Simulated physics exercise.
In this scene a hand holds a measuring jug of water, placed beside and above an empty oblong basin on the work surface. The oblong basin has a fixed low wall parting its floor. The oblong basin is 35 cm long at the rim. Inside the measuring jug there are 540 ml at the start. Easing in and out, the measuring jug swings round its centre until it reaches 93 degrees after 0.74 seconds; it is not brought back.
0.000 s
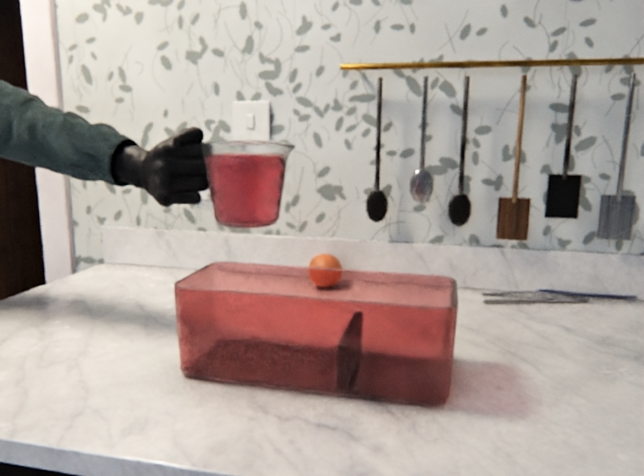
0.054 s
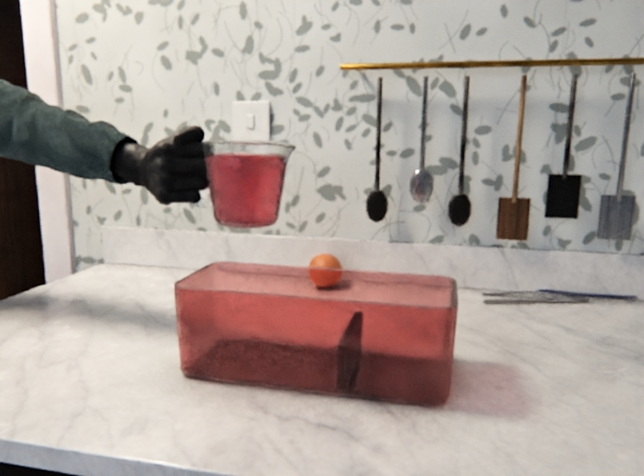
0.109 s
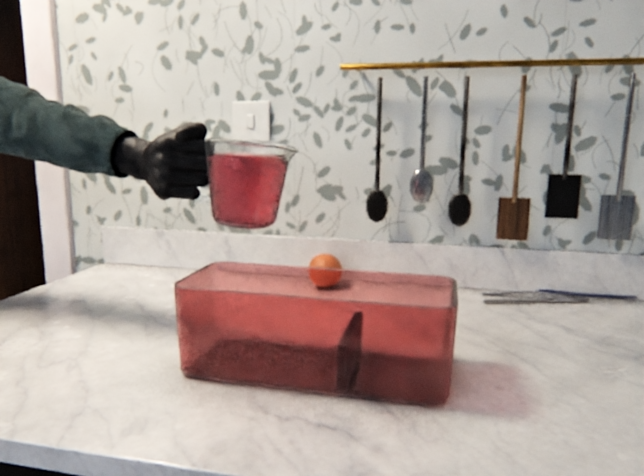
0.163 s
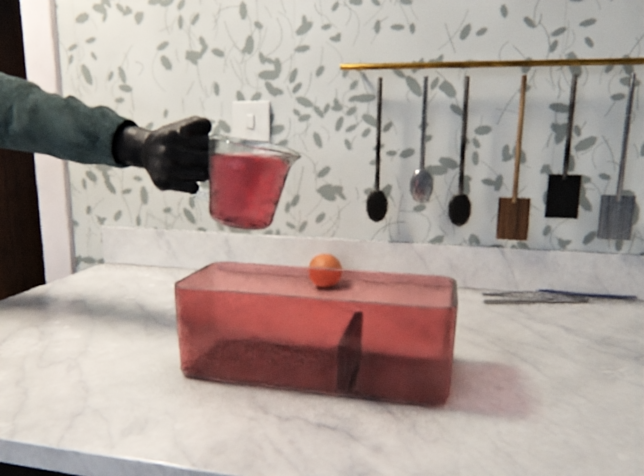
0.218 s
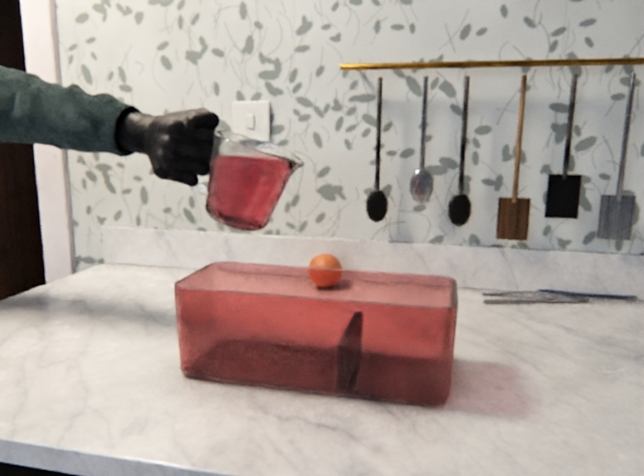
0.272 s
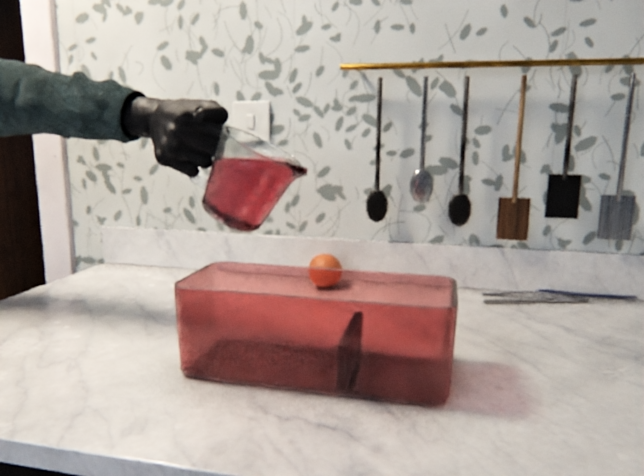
A gloved hand slowly tilts a jug of red liquid rightward above an oblong basin.
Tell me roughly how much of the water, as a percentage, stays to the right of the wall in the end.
Around 24 per cent stays on the right.
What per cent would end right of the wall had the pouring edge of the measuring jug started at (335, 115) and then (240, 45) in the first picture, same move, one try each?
Try 1: 95 %; try 2: 5 %.
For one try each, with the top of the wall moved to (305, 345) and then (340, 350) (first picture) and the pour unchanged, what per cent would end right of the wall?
It comes to 95 per cent, and then 70 per cent.
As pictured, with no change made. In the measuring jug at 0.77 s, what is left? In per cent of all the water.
Share remaining: Approx. 16 %.
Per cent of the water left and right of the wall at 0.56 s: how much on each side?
Lab note: Left near 10 %, right near 8.
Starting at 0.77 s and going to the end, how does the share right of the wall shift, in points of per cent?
The share moves up, by some 1 per cent.
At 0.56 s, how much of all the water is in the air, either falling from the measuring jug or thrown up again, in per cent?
About 24 per cent.
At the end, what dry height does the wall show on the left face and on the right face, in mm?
The left comes to roughly 46 mm and the right to roughly 52 mm.
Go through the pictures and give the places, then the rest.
Tilt 0°; pouring edge (295, 145); surface from (212, 155) to (285, 155); the oblong basin's rim runs from (195, 274) to (456, 293); the wall's top is at (351, 328), in the first picture.
Tilt 1°; pouring edge (296, 146); surface from (213, 154) to (286, 156), in the second picture.
Tilt 5°; pouring edge (298, 150); surface from (214, 153) to (288, 158), in the third picture.
Tilt 11°; pouring edge (301, 155); surface from (217, 153) to (291, 159), in the fourth picture.
Tilt 19°; pouring edge (304, 164); surface from (219, 155) to (297, 161), in the fifth picture.
Tilt 28°; pouring edge (306, 174); surface from (220, 163) to (306, 170); 1 per cent is over the edge, in the sixth picture.
By 0.56 s the tilt is 80° and 58 per cent is still to pour, 9 is left of the wall and 8 right of it.
By 0.77 s the tilt is 93° and 17 per cent is still to pour, 46 is left of the wall and 23 right of it.
By 1.00 s the tilt is 93° and 3 per cent is still to pour, 69 is left of the wall and 24 right of it.
By 1.24 s the tilt is 93° and 1 per cent is still to pour, 74 is left of the wall and 24 right of it.
At rest 75 per cent lies left of the wall, 24 right of it and 1 outside.
